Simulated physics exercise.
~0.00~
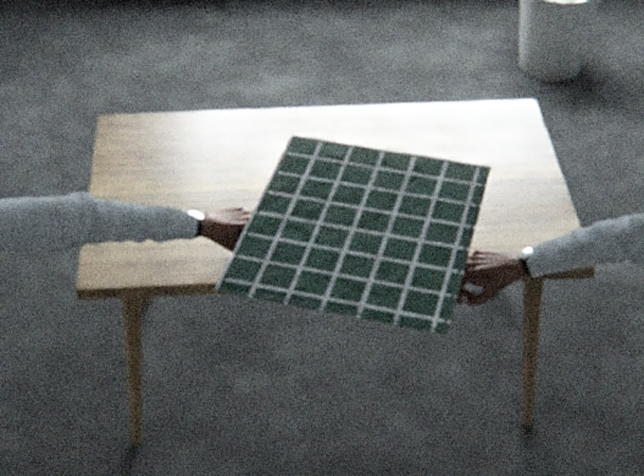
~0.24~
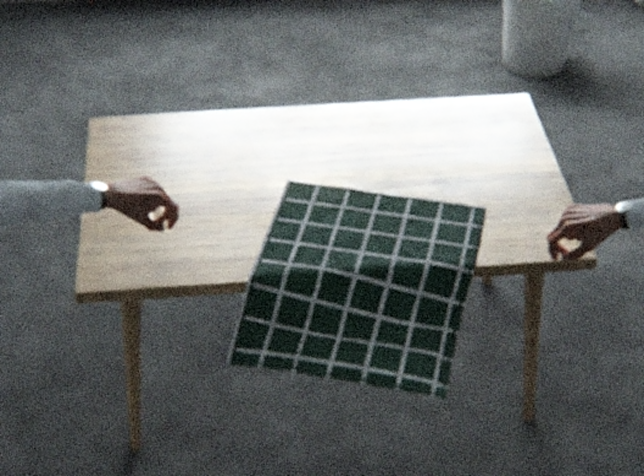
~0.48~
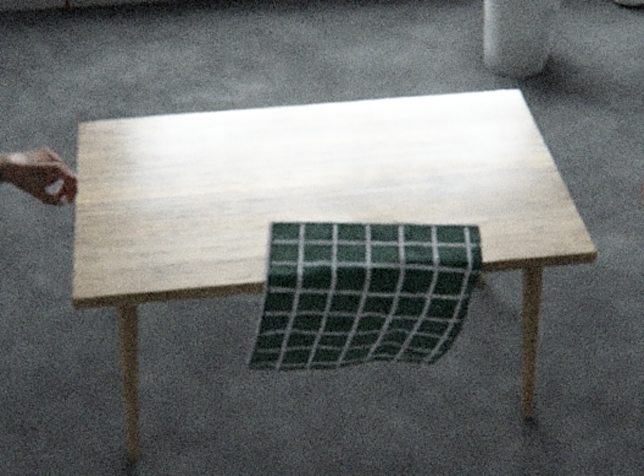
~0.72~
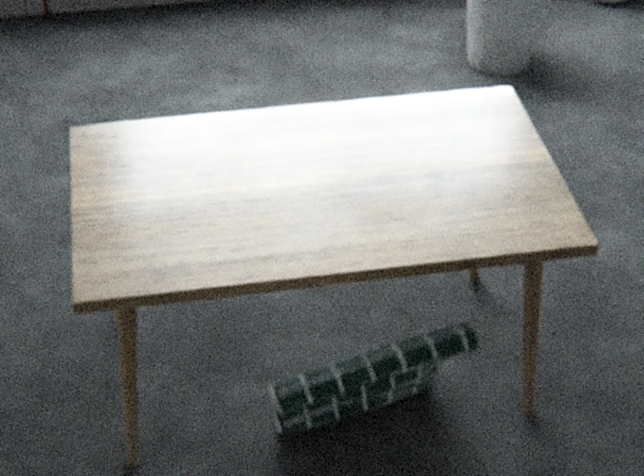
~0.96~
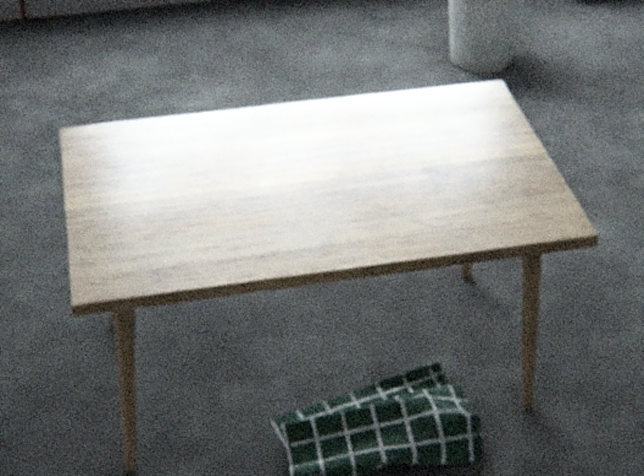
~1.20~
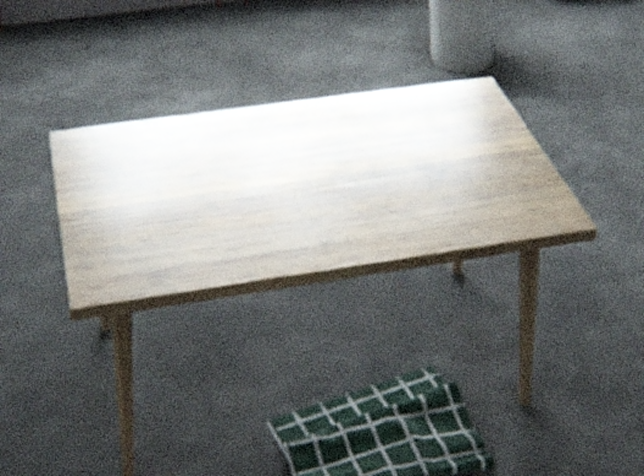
At first, two hands hold a dark green tea towel with a pale grid pattern out flat above the near edge of a light wooden table, with a pale cylindrical object behind on the grey floor. The hands let go and draw apart to the left and right as the towel settles partly over the edge, its front portion hanging down. It slides further toward the viewer until less than half remains on top. Then it slips off completely, folding as it drops. It ends crumpled on the floor, leaving the tabletop bare.
